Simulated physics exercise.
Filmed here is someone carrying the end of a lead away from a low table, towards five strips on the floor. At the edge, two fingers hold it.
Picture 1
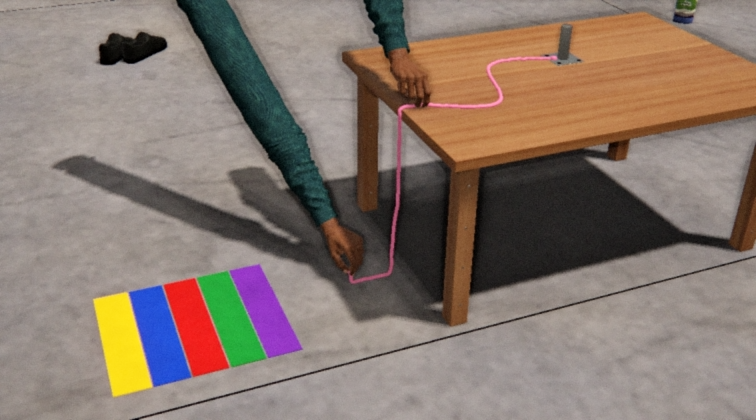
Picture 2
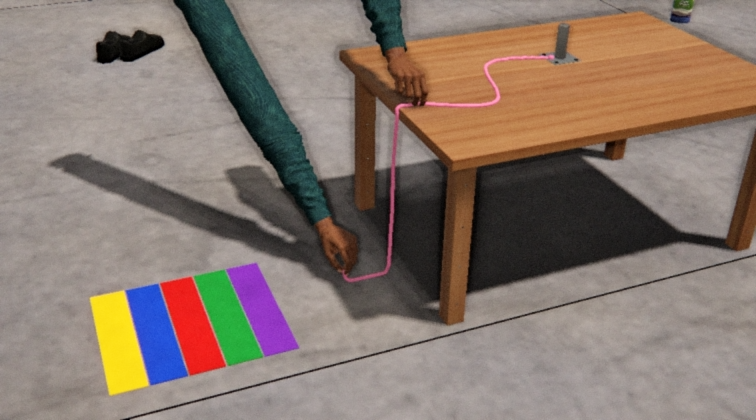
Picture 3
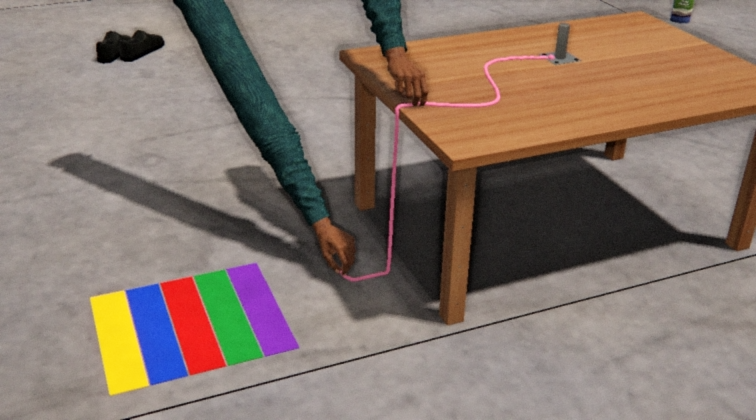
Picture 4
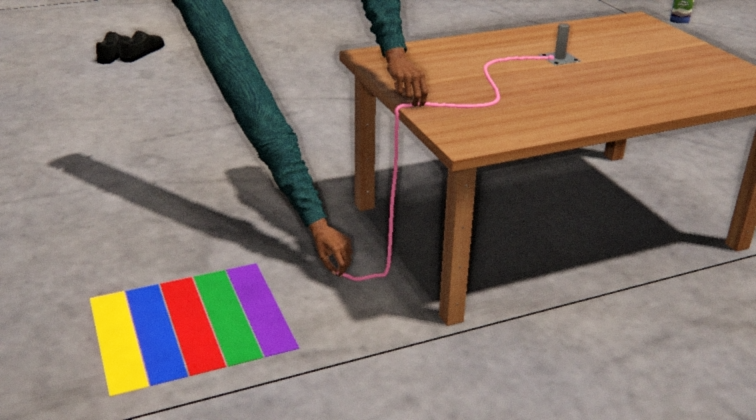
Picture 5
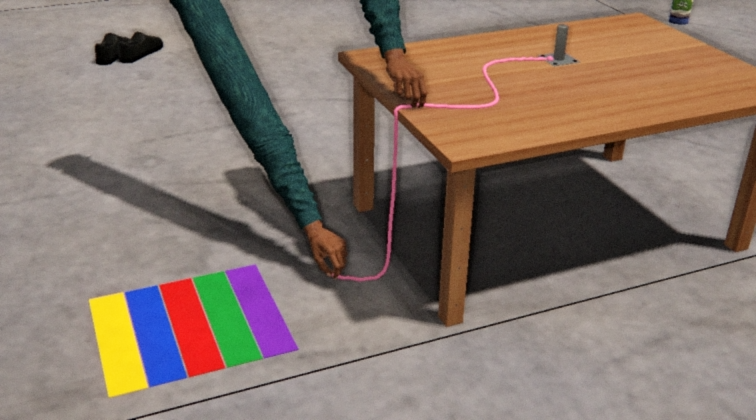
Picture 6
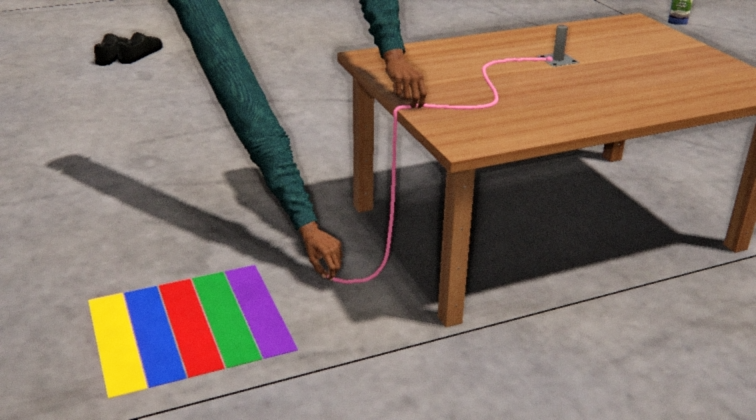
On a grey floor beside a low wooden table, one hand held a pink cord at the table's edge while the other drew its end slightly left, towards five coloured strips.
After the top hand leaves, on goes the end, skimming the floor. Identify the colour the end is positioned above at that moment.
It is positioned above blue.
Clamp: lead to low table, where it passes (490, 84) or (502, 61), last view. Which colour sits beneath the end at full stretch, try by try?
One after the other: Red, then blue.
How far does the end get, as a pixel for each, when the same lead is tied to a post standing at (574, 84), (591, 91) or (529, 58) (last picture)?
In order, the pixels are (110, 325), (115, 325) and (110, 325).
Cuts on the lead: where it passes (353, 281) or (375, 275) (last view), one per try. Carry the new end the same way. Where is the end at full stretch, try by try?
The pixels are close to (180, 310) for the first and (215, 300) for the second.
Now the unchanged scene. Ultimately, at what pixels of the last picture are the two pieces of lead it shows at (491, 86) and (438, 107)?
End points: Roughly (453, 86); roughly (369, 121).
Soon after, end near (211, 303); over green.
After that, end near (169, 312); over red.
At the stop, end near (144, 318); over blue. It gets as far as the blue strip.
